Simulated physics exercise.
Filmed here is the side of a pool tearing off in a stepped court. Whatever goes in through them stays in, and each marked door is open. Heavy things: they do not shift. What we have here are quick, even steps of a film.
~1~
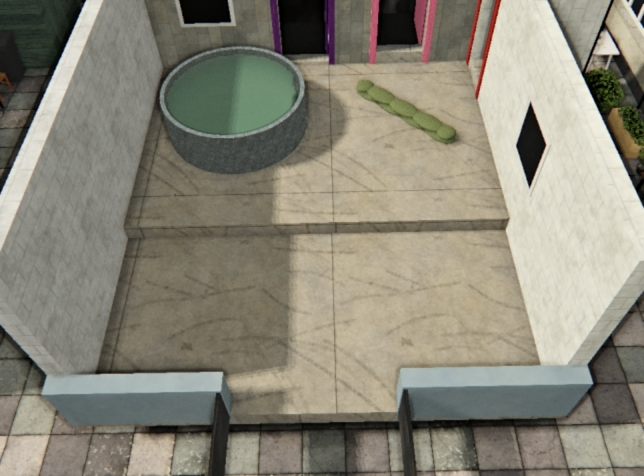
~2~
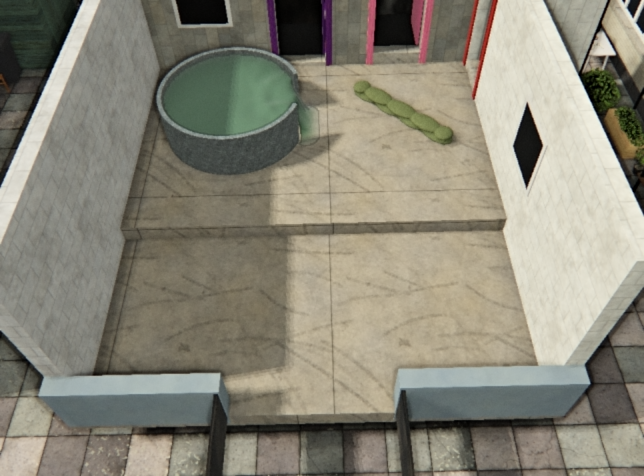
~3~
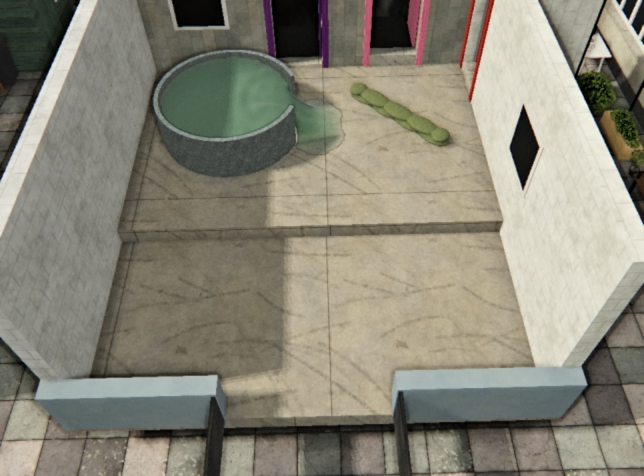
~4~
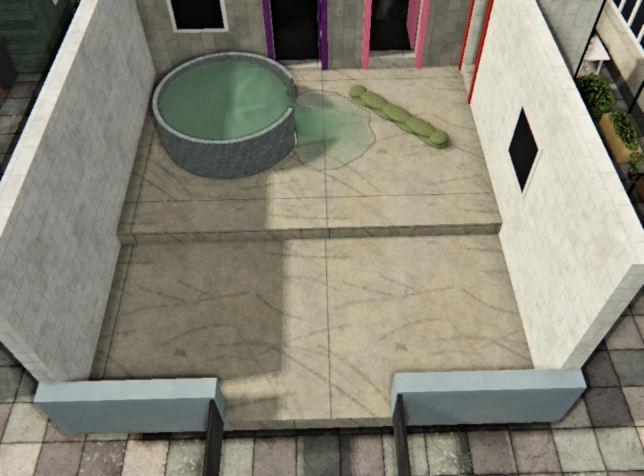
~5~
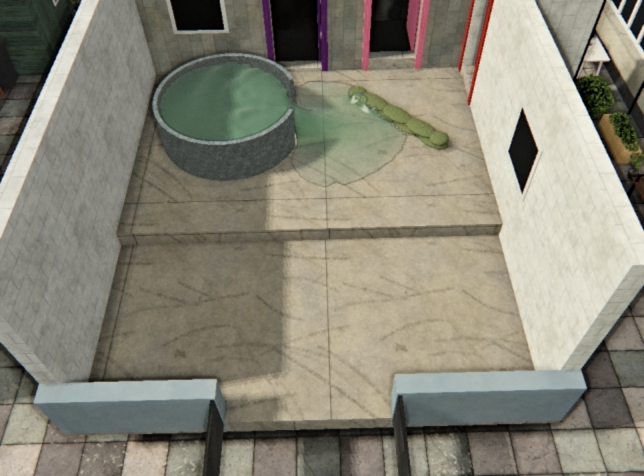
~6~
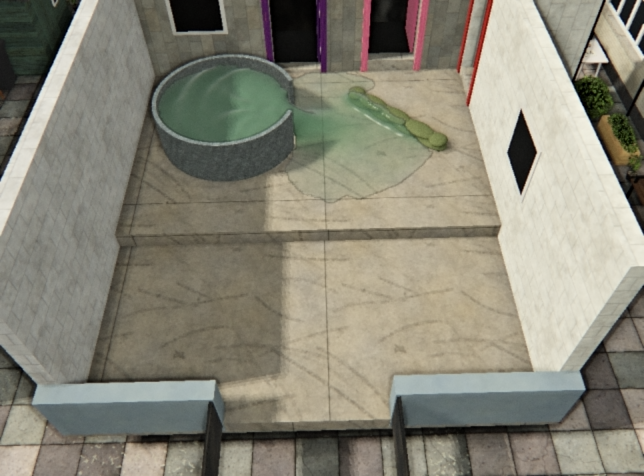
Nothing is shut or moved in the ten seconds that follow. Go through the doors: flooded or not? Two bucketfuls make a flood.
Pink door: Two buckets or fewer, red door: Two buckets or fewer, purple door: Two buckets or fewer.
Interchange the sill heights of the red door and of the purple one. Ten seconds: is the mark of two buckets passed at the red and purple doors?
So here it goes: Red gets too much, while purple doesn't reach it.
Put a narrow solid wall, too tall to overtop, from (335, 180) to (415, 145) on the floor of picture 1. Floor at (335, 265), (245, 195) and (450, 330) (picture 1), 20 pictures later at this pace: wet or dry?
Listed order: Spared, swamped, swamped.
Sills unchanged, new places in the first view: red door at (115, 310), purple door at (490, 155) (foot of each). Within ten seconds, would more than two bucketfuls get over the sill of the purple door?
Note: Purple door lets too much through.
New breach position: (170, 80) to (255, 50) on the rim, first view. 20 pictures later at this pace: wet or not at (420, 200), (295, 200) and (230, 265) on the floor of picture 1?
Soaked, untouched, soaked.
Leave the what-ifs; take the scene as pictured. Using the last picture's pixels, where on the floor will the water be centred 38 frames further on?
Around pixel (322, 187).
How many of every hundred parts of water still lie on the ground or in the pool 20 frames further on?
I'd put it near 100 %.
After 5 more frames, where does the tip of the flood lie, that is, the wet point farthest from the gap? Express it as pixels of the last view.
At roughly (488, 204).
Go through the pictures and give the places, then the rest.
Still water in the round tank at (233, 93), in the first frame.
The front is at (303, 144), out from the gap at (299, 112), in the second frame.
The front is at (338, 140), out from the gap at (296, 117), in the third frame.
Water pours out at (295, 120) and has run to (368, 142), in the fourth frame.
The front is at (399, 142), out from the gap at (295, 120), in the fifth frame.
Water pours out at (294, 121) and has run to (428, 150), in the sixth frame.
A moment on, water covers 25 % of the floor; the pink door wet at the sill, nothing in, the red door not reached, the purple door wet at the sill, nothing in.
Next, water covers 40 % of the floor; the pink door wet at the sill, nothing in, the red door wet at the sill, nothing in, the purple door wet at the sill, nothing in.
Then, water covers 45 % of the floor; the pink door wet at the sill, nothing in, the red door under two buckets in, the purple door wet at the sill, nothing in.
Later, water covers 80 % of the floor; the pink door wet at the sill, nothing in, the red door under two buckets in, the purple door wet at the sill, nothing in.
In the end, water covers 85 % of the floor; the pink door wet at the sill, nothing in, the red door under two buckets in, the purple door under two buckets in.
